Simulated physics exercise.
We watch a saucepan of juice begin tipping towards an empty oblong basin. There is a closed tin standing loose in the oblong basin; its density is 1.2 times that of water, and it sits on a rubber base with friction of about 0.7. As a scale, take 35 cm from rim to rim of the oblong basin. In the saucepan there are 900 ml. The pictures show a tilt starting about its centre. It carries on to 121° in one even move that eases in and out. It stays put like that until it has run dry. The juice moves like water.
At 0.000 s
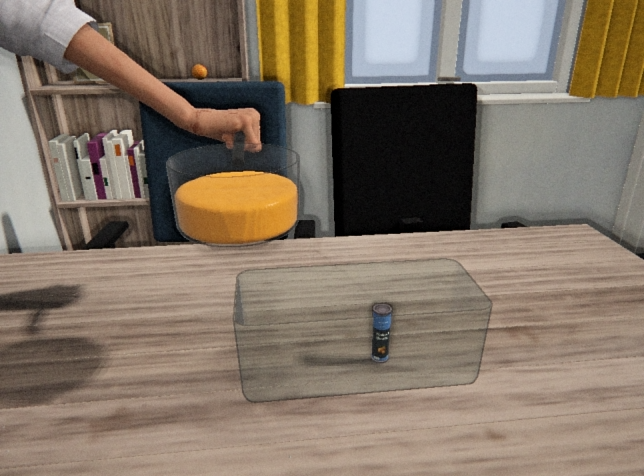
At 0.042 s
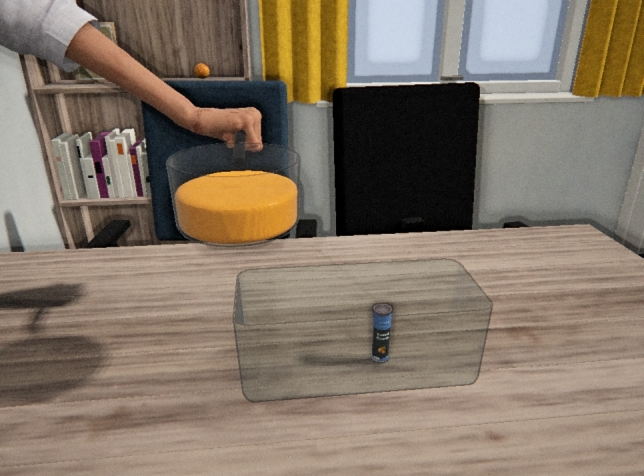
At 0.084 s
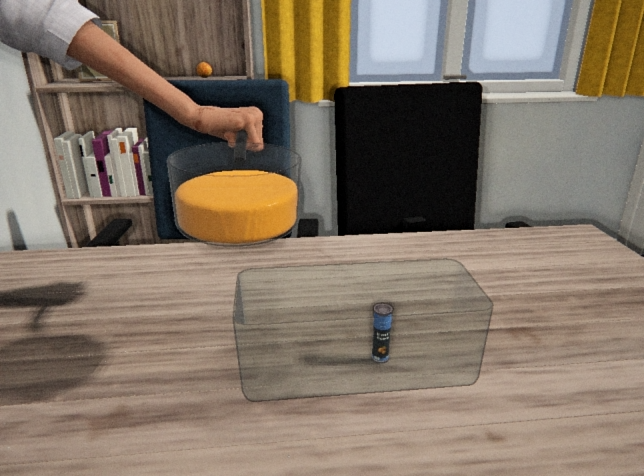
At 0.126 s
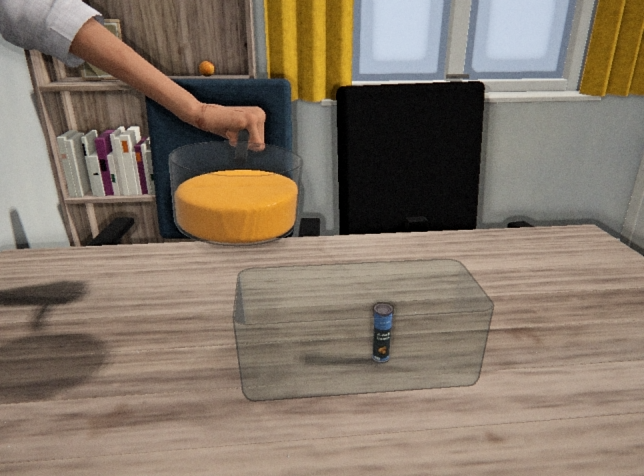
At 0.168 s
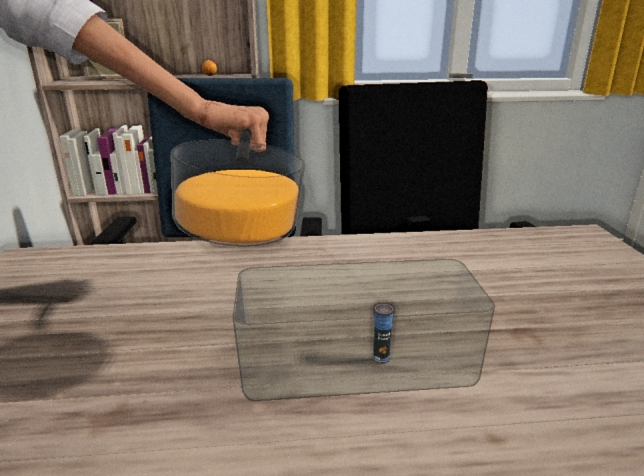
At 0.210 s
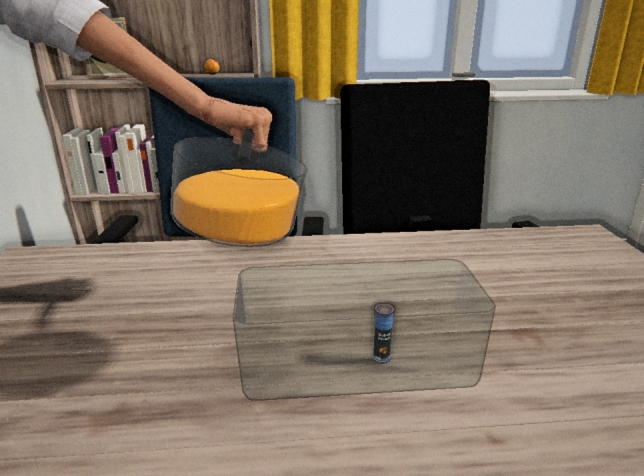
A hand reaching in from the upper left holds a clear saucepan of orange juice above a wooden table, tilting it very slightly while the view drifts a little to the left. Seen from across the tabletop, a see-through oblong basin holds a small blue-and-dark tin, standing still. Behind are dark chairs, a bookshelf at left, and yellow curtains beside a window.
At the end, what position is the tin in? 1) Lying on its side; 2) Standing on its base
Standing on its base (2).
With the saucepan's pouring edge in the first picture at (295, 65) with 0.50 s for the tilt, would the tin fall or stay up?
Then the tin comes down.
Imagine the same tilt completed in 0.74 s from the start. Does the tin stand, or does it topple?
Result: Tin upright.
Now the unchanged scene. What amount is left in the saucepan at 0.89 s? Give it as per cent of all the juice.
8 %.
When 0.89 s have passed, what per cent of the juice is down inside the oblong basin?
82 %, more or less.
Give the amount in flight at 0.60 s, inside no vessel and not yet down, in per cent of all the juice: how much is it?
34 %.
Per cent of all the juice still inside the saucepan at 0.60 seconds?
Roughly 60 per cent.
By 0.60 s the tilt is 78° and 61 per cent is still to pour; the tin stands where it began.
By 0.89 s the tilt is 116° and 8 per cent is still to pour; the tin stands where it began.
By 1.19 s the tilt is 121° and 0 per cent is still to pour; the tin stands where it began.
By 1.52 s the tilt is 121° and 0 per cent is still to pour; the tin stands where it began.
At rest the tin stands where it began.
